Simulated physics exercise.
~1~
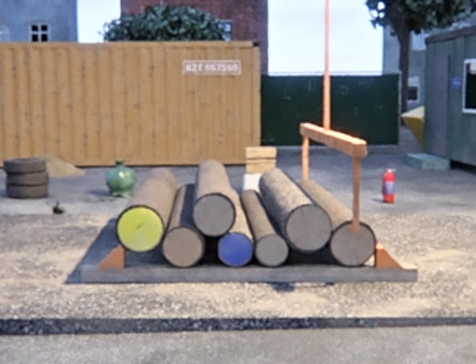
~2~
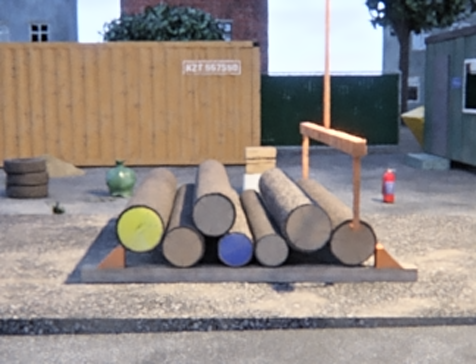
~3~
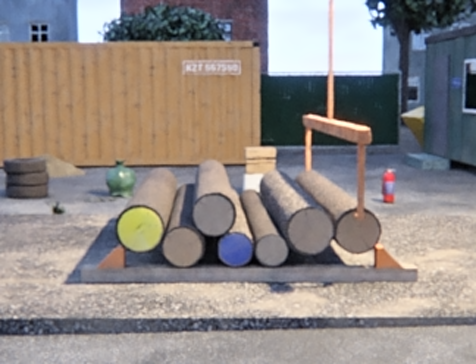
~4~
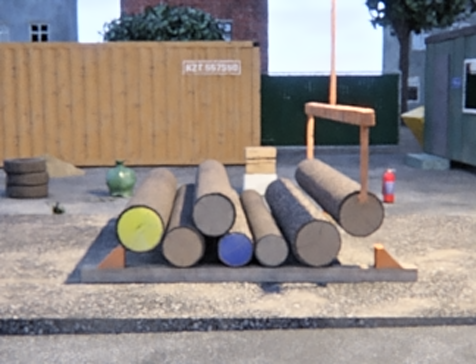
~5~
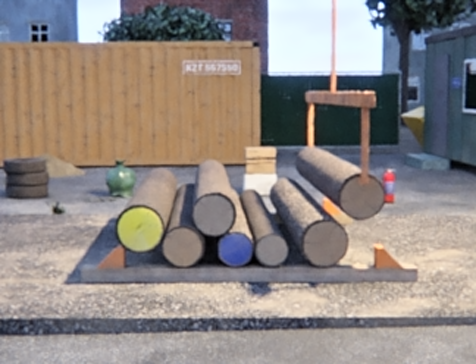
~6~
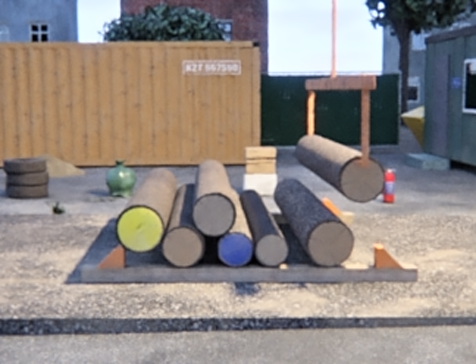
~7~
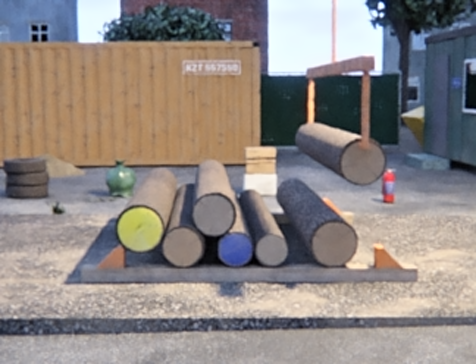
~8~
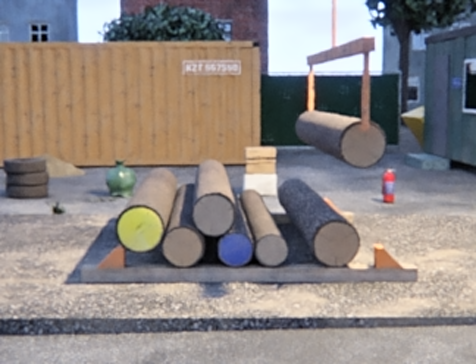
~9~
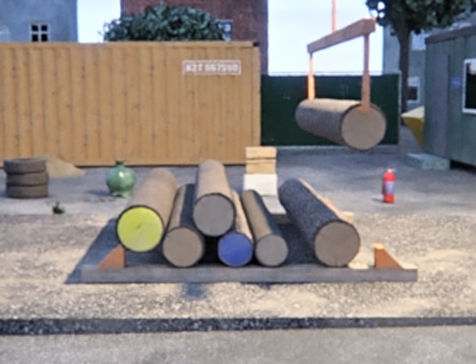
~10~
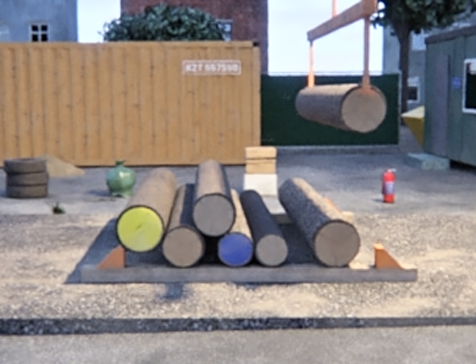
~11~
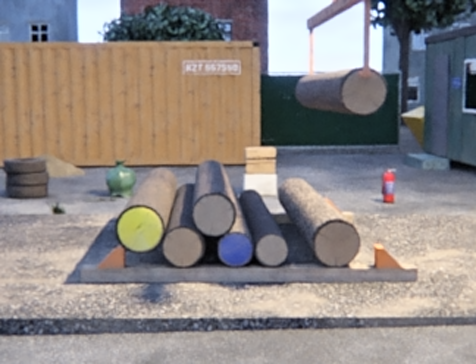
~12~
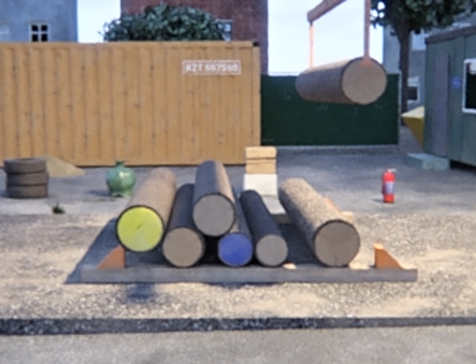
An orange lifting beam hoists the rightmost log high above the stack, which stays still.
